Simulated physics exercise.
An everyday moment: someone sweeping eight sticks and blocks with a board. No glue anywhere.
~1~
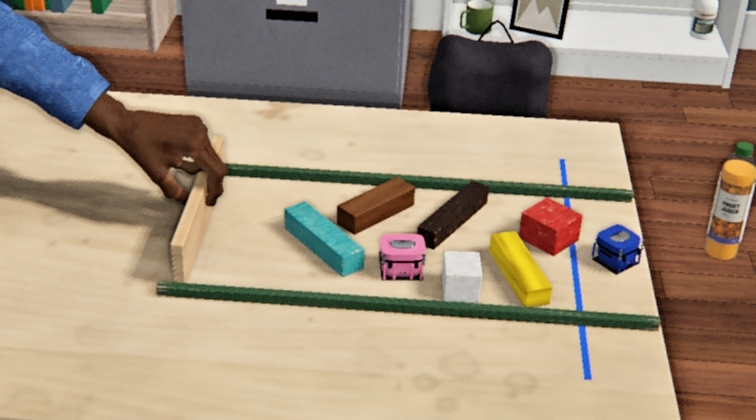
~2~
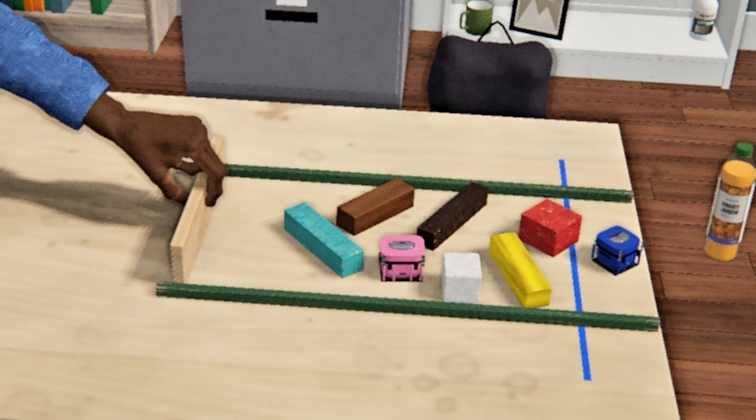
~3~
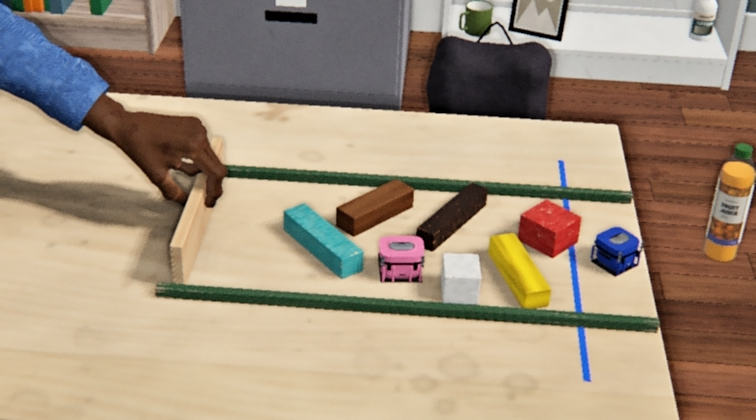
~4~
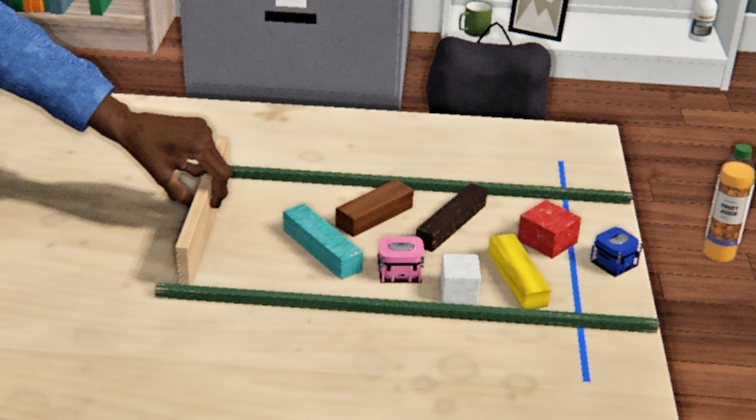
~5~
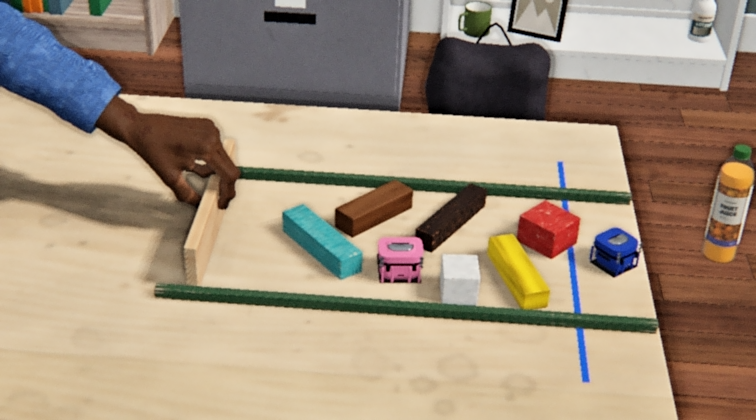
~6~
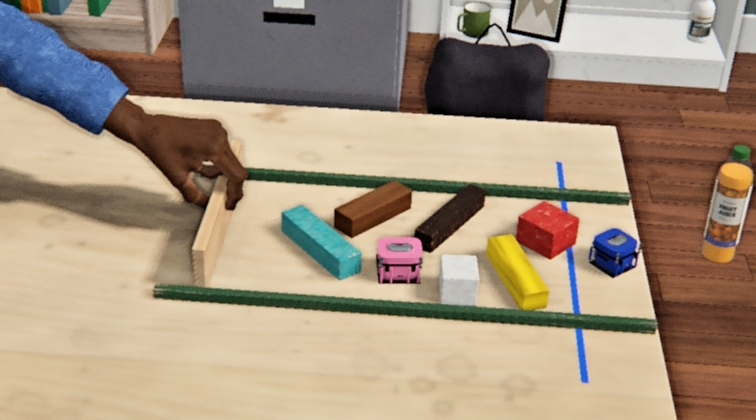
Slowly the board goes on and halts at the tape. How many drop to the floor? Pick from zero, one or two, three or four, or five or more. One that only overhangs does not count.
The number that fall off is three or four.
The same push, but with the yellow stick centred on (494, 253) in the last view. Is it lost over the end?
Then it tumbles off.
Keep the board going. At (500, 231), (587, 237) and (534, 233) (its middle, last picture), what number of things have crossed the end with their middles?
Place by place, 0, 4 and 1.
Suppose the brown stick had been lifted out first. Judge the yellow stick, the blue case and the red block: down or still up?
The yellow stick comes down; the blue case comes down; the red block is kept.
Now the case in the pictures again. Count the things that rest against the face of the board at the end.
The number is 2.
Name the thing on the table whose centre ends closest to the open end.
That is the black bar.
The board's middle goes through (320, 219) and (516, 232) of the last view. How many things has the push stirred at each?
First 2, then 8.
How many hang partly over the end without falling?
1 of them.
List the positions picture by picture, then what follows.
Blue case (618, 249); red block (550, 226); yellow stick (520, 269); board (200, 208); tape (573, 254), in the first picture.
Red block (550, 228); white block (461, 278), in the second picture.
Yellow stick (519, 270); pink case (401, 259), in the third picture.
Blue case (616, 252); black bar (452, 217), in the fourth picture.
Red block (548, 230); board (212, 211), in the fifth picture.
Blue case (614, 253); red block (547, 230); yellow stick (517, 272); board (220, 212); tape (570, 257), in the sixth picture.
Early on, none off yet; blue case at rest near (614, 253); red block at rest near (547, 230); yellow stick at rest near (517, 272).
A while later, none off yet; blue case at rest near (614, 253); red block travelled a little near (567, 230); yellow stick travelled a little near (551, 277).
Finally, the number that fall off is three or four; lost, yellow stick, red block and blue case.
